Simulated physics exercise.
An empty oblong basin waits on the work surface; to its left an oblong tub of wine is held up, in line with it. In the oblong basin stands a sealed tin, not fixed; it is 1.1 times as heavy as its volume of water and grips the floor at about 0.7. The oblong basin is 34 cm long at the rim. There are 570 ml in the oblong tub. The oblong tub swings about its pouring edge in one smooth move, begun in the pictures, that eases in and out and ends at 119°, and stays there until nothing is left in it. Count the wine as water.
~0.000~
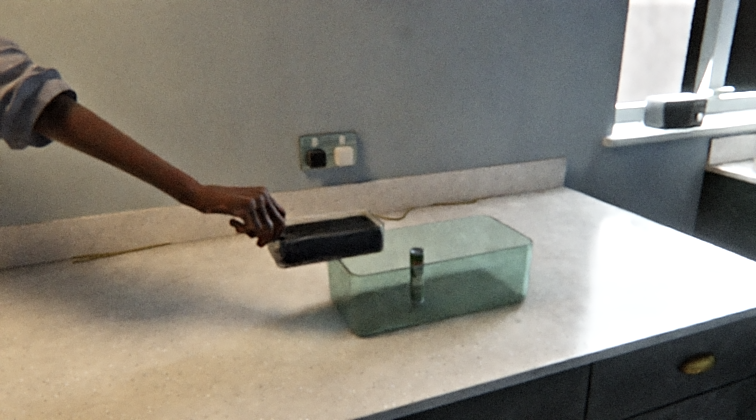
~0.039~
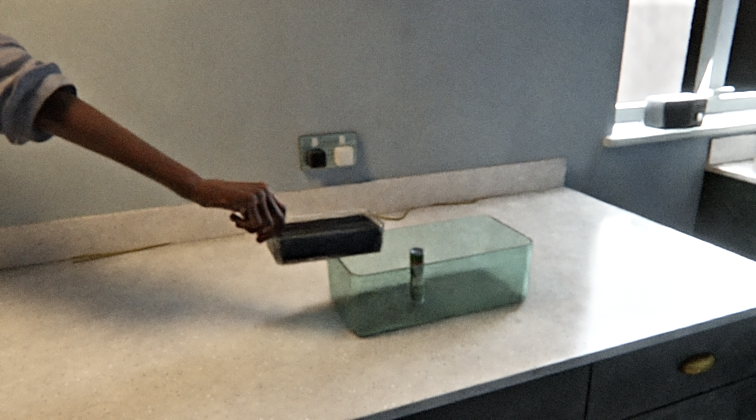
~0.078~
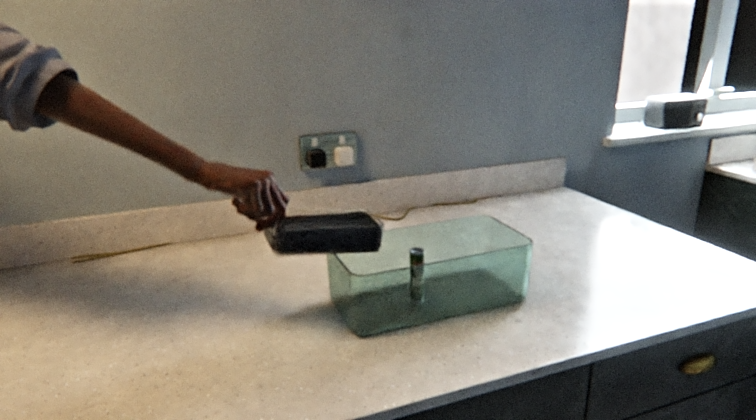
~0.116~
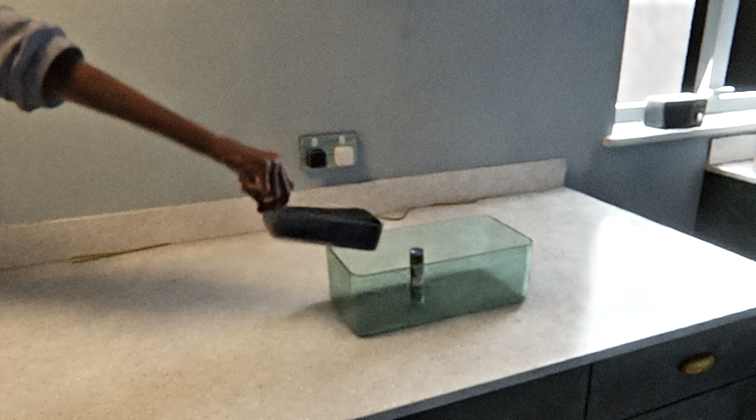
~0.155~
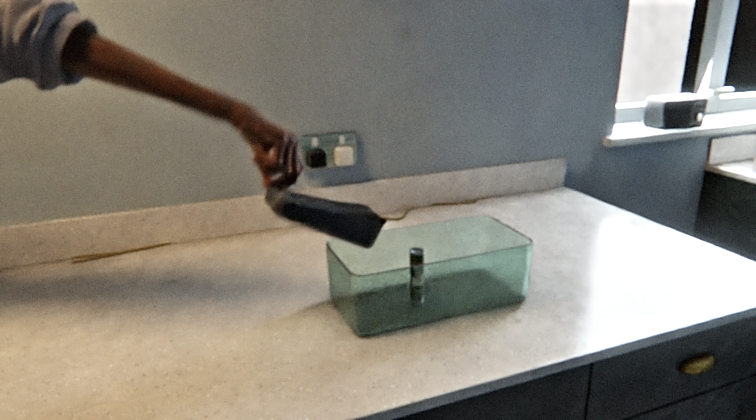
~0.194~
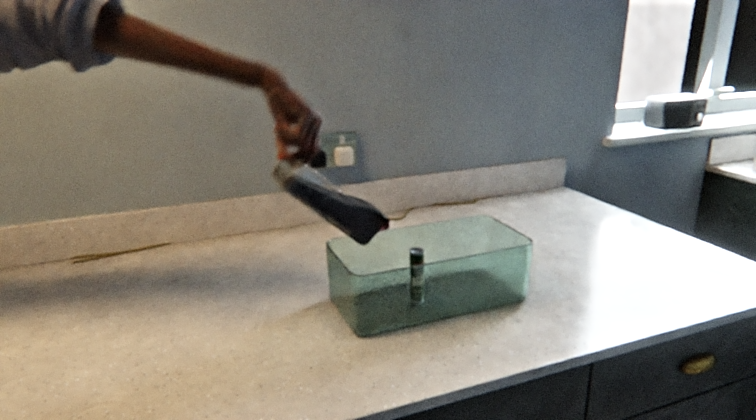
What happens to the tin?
The tin stays up.
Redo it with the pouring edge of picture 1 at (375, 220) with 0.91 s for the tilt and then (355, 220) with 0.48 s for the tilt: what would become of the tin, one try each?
First it keeps standing; then it topples.
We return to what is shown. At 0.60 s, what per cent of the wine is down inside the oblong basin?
Some 98 per cent.
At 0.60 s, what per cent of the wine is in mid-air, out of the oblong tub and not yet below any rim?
About 3 per cent.
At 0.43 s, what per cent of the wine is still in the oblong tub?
Some 7 per cent.
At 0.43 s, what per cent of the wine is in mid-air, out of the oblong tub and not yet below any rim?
About 46 per cent.
Then, 0.43 s in, the tilt is 116° and 7 per cent is still to pour; the tin stands where it began.
Then, 0.60 s in, the tilt is 119° and 0 per cent is still to pour; the tin stands where it began.
Then, 0.78 s in, the tilt is 119° and 0 per cent is still to pour; the tin stands where it began.
Then, 0.98 s in, the tilt is 119° and 0 per cent is still to pour; the tin stands where it began.
Finally, the tin stands where it began.
